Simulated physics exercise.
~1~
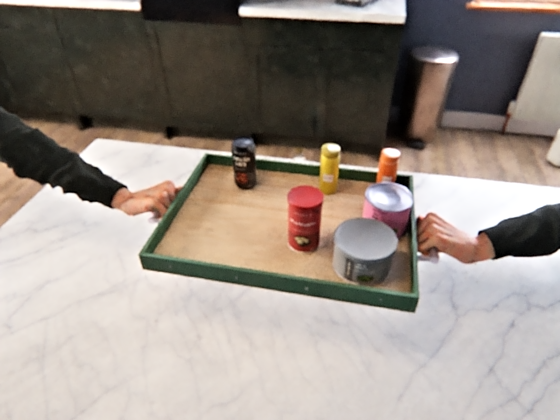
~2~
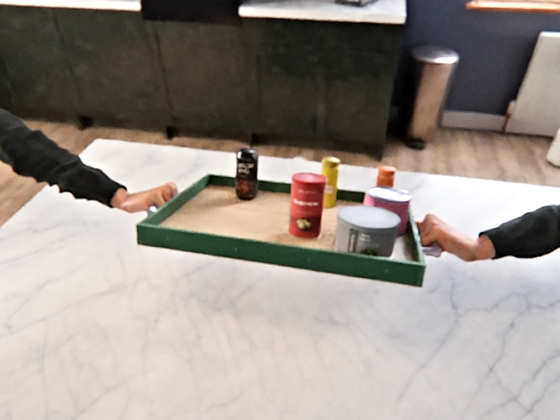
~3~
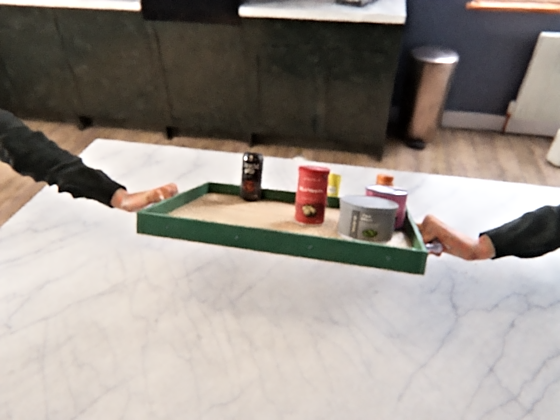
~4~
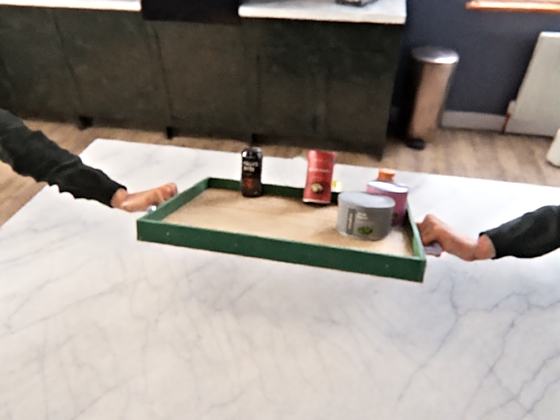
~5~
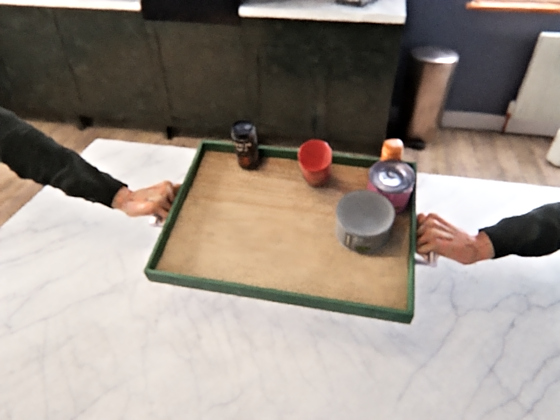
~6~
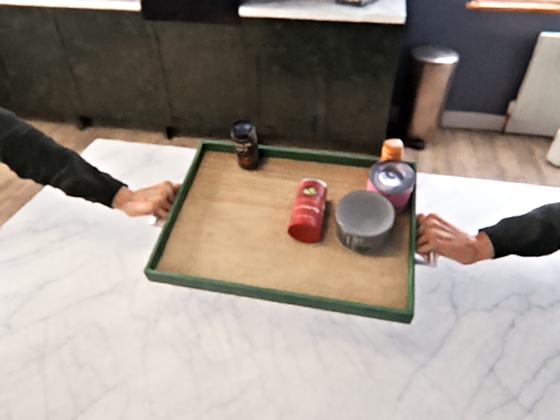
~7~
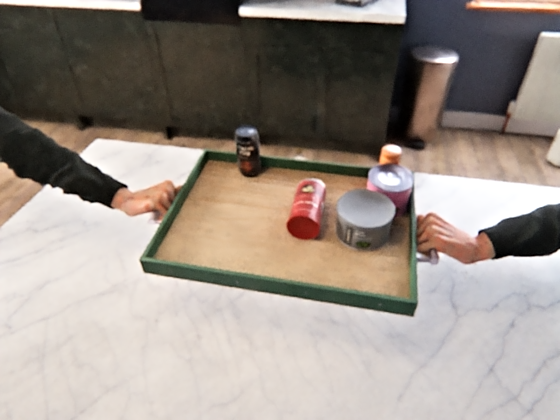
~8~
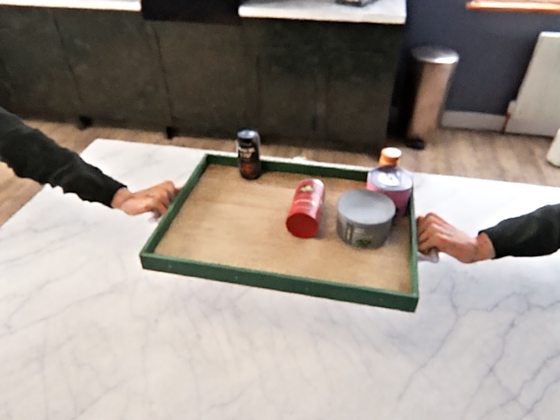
A green-rimmed tray, gripped by a hand at each end, is held above a white marble table in a kitchen, viewed from the front and slightly above. It carries a black can at the back left, a red tin near the middle, and yellow and orange shakers, a pink tub and a grey tub toward the right. The far edge dips, and the items shift away as the yellow shaker tips over and disappears behind. The tray swings back toward the viewer, and the red tin topples onto its side. The tray settles level, the red tin lying beside the upright grey tub.
